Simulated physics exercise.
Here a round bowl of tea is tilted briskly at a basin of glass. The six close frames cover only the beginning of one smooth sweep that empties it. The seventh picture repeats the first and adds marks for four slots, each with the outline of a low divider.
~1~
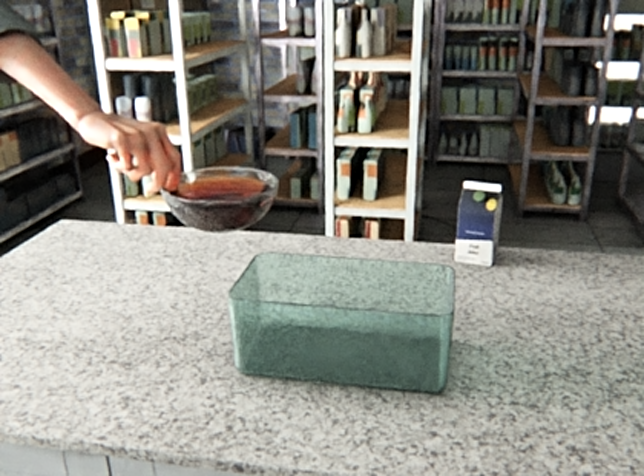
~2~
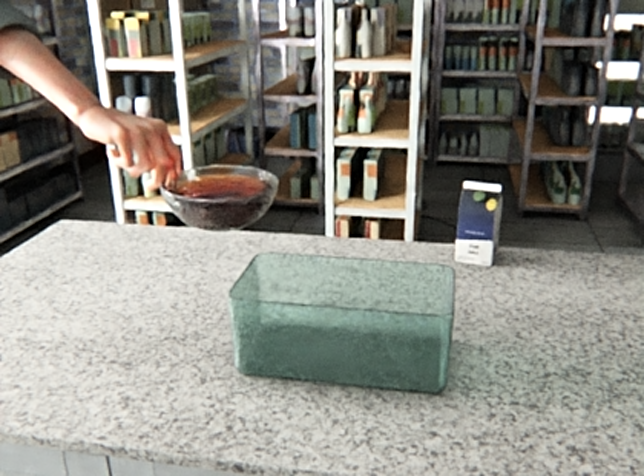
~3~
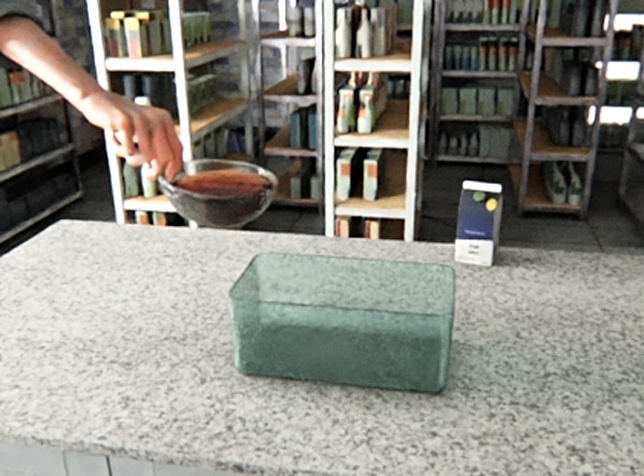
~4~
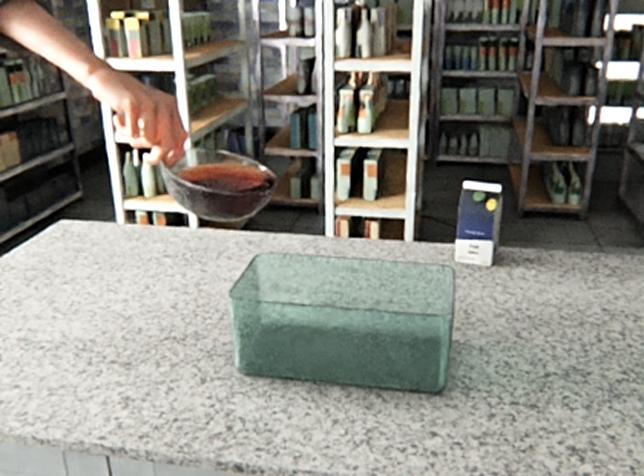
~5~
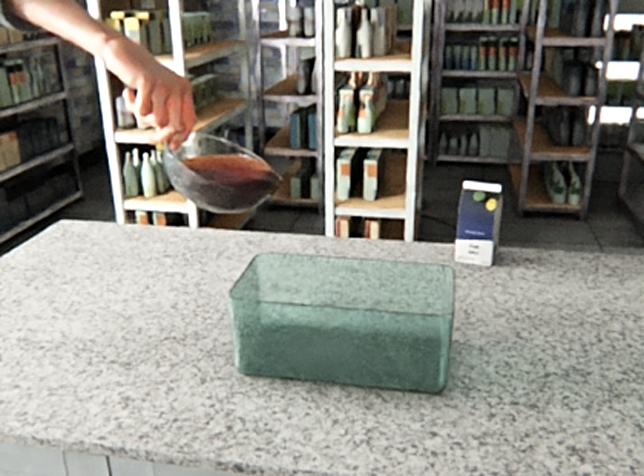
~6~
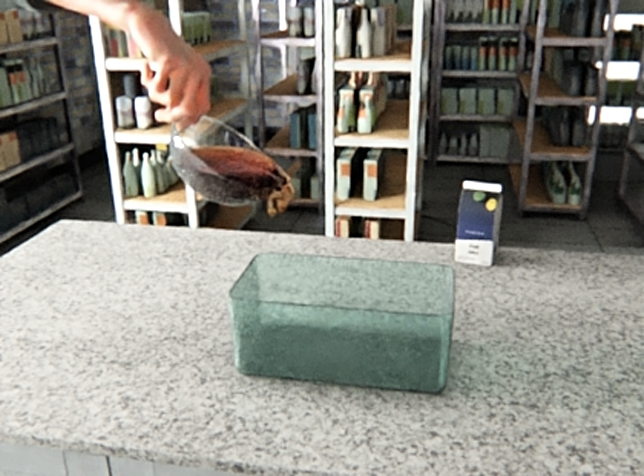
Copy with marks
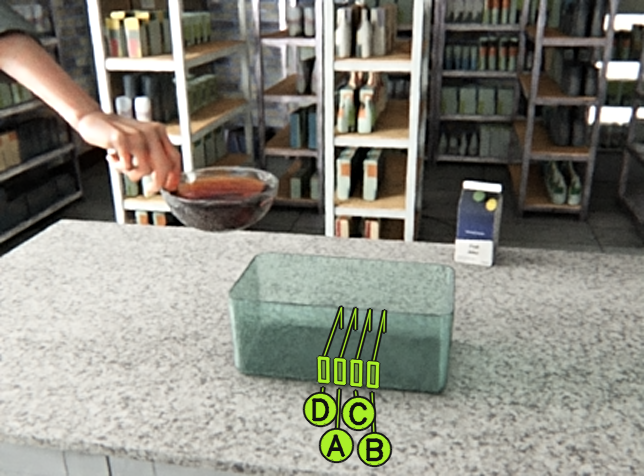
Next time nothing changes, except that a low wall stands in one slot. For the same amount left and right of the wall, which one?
Take C.
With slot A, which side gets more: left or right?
The right one.
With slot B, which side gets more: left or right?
The left side.
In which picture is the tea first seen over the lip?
Picture 5.
On the marked copy, A at (339, 389); B at (372, 392); C at (355, 391); D at (323, 387).
With A, about 27 % ends left of the wall and 72 % right of it.
With B, about 82 % ends left of the wall and 15 % right of it.
With C, about 50 % ends left of the wall and 47 % right of it; 3 % is lost outside.
With D, about 18 % ends left of the wall and 80 % right of it.
